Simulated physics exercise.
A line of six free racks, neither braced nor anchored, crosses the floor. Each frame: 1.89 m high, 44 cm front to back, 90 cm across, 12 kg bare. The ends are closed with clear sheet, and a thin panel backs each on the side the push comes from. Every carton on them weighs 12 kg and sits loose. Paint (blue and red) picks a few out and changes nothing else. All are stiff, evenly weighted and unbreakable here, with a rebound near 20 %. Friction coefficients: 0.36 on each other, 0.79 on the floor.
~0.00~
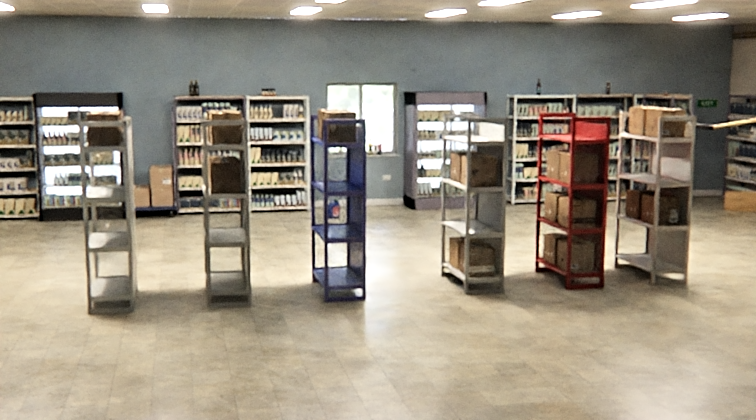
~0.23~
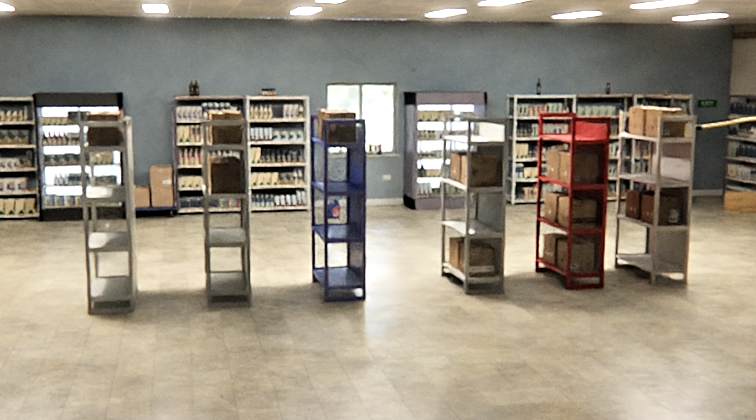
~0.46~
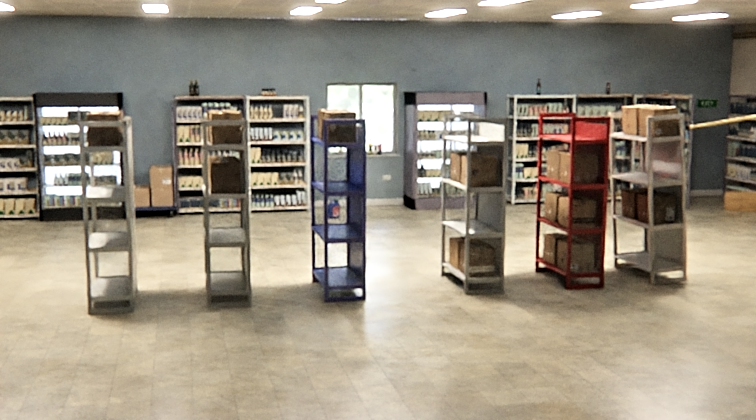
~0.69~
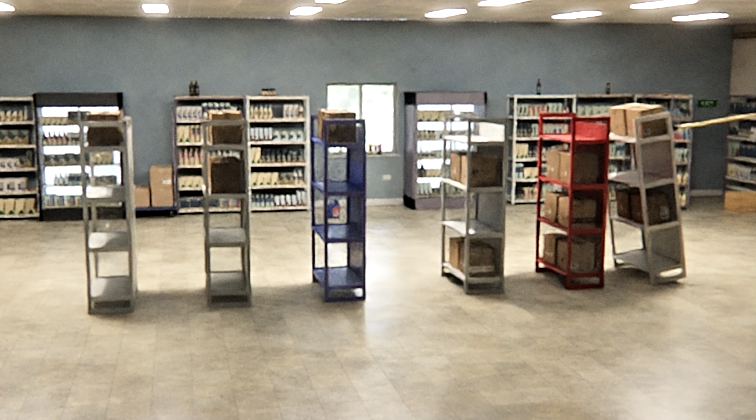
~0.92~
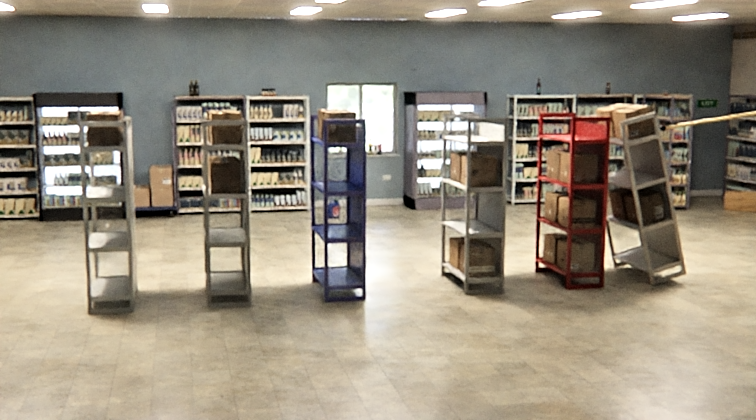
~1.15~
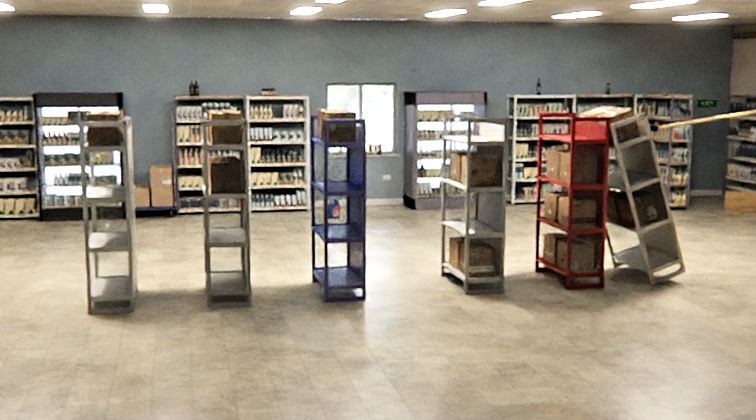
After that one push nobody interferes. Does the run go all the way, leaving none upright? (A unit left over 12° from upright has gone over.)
No, some stay up.
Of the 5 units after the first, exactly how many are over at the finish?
It comes to 0.
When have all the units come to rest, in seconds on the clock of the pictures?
Near 3.0 s.
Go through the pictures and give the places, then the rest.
In the first frame (pixels give the middle of a visible side), pole end (712, 128) 16 cm from the first unit; red unit (588, 204); blue unit (345, 212); none of the others has stirred.
Pole end (700, 128) 13 mm from the first unit; red unit (588, 204), in the second frame.
Pole end (688, 128) pushing; red unit (588, 204); none of the others has stirred, in the third frame.
Pole end (676, 128) pushing; red unit (588, 204); none of the others has stirred, in the fourth frame.
Pole end (664, 129) pushing; red unit (588, 204); none of the others has stirred, in the fifth frame.
Pole end (656, 129) stopped; red unit (588, 204); blue unit (345, 212); none of the others has stirred, in the sixth frame.
After 1.34 s, 0 cartons spilt or dropped; none of the 5 other units over.
After 1.96 s, 2 cartons spilt or dropped; none of the 5 other units over.
In the end (3.0 s), 2 cartons spilt or dropped; none of the 5 other units over; red unit unmoved; blue unit unmoved. Five left standing. From the last view, middles, red unit near (571, 198), blue unit near (338, 205).
